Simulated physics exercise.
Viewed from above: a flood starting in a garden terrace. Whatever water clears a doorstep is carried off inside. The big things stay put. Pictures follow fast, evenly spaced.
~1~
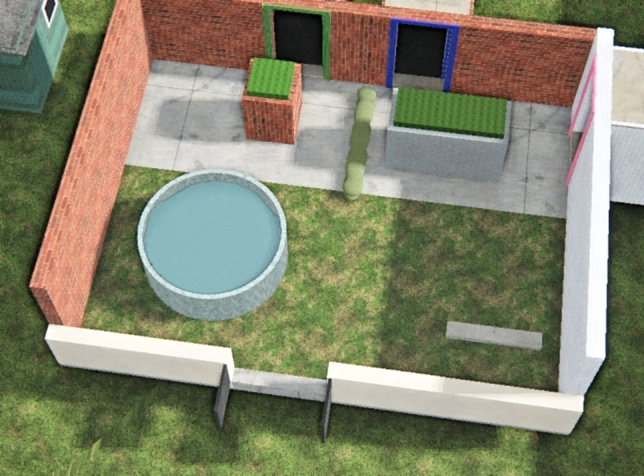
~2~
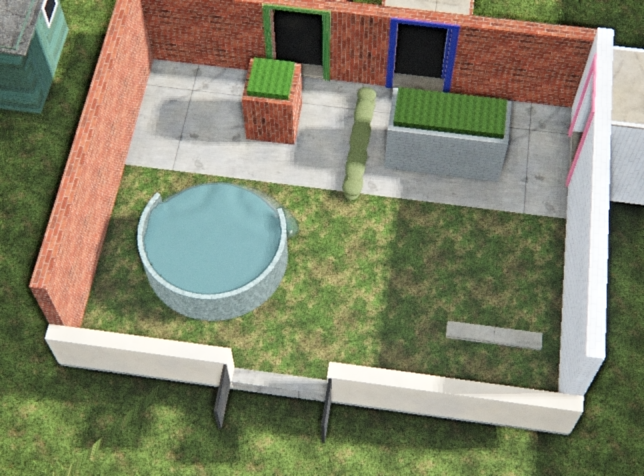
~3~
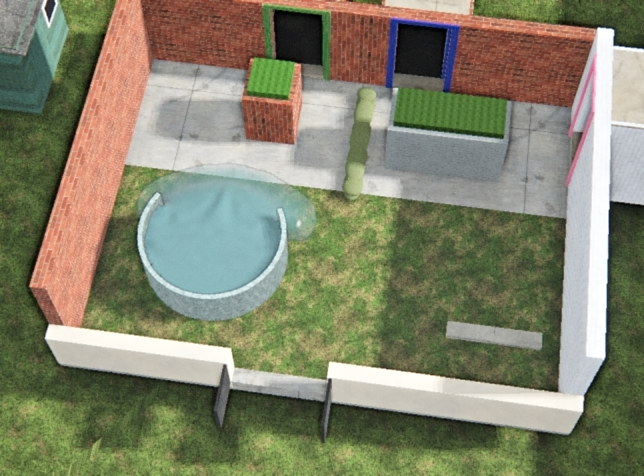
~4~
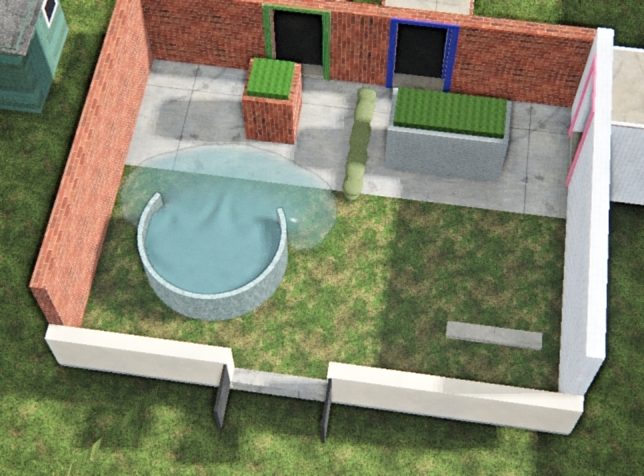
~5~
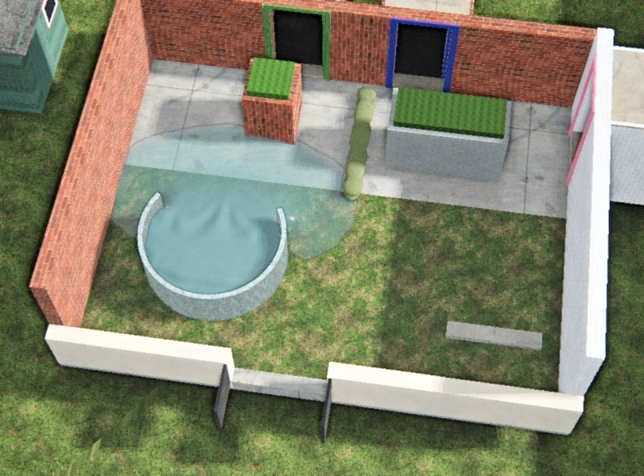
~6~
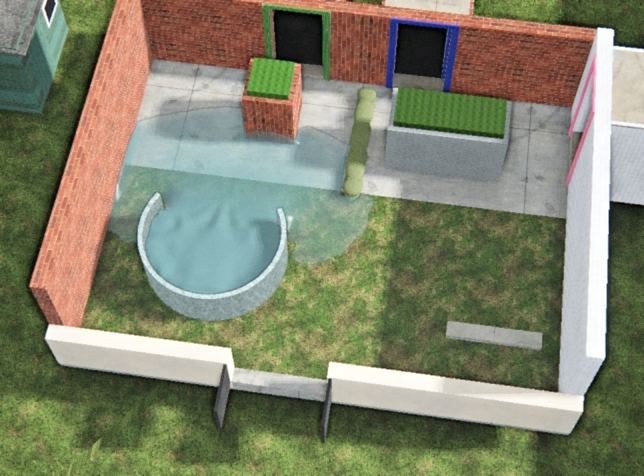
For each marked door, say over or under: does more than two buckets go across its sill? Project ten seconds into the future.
One by one: The green door is going to be over the line; the pink door is going to be at or under the line; the blue door is going to be at or under the line.
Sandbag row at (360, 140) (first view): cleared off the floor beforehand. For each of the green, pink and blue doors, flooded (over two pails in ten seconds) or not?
Here's how it plays out: The green door ends up above, the pink door ends up below, and the blue door ends up above.
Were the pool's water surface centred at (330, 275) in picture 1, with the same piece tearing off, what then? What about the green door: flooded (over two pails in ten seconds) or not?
Then - green runs past the limit.
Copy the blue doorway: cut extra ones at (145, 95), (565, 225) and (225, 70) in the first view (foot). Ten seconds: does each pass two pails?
Doors one to three: Beats it / does not reach it / beats it.
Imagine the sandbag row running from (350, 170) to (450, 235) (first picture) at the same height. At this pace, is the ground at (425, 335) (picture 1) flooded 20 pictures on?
I reckon it'd be left untouched by then.
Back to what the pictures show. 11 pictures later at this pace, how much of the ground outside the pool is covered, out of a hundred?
Around 45 percent, give or take.
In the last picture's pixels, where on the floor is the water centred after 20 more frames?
My guess is about (246, 159).
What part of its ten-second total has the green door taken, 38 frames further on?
It works out at roughly 90 percent of the ten-second total.
A moment on, water covers 35 % of the floor; the green door not reached, the pink door not reached, the blue door not reached.
Next, water covers 45 % of the floor; the green door under two buckets in, the pink door not reached, the blue door wet at the sill, nothing in.
Then, water covers 55 % of the floor; the green door far over two buckets in, the pink door wet at the sill, nothing in, the blue door wet at the sill, nothing in.
Later, water covers 75 % of the floor; the green door far over two buckets in, the pink door wet at the sill, nothing in, the blue door wet at the sill, nothing in.
In the end, water covers 95 % of the floor; the green door far over two buckets in, the pink door wet at the sill, nothing in, the blue door wet at the sill, nothing in.
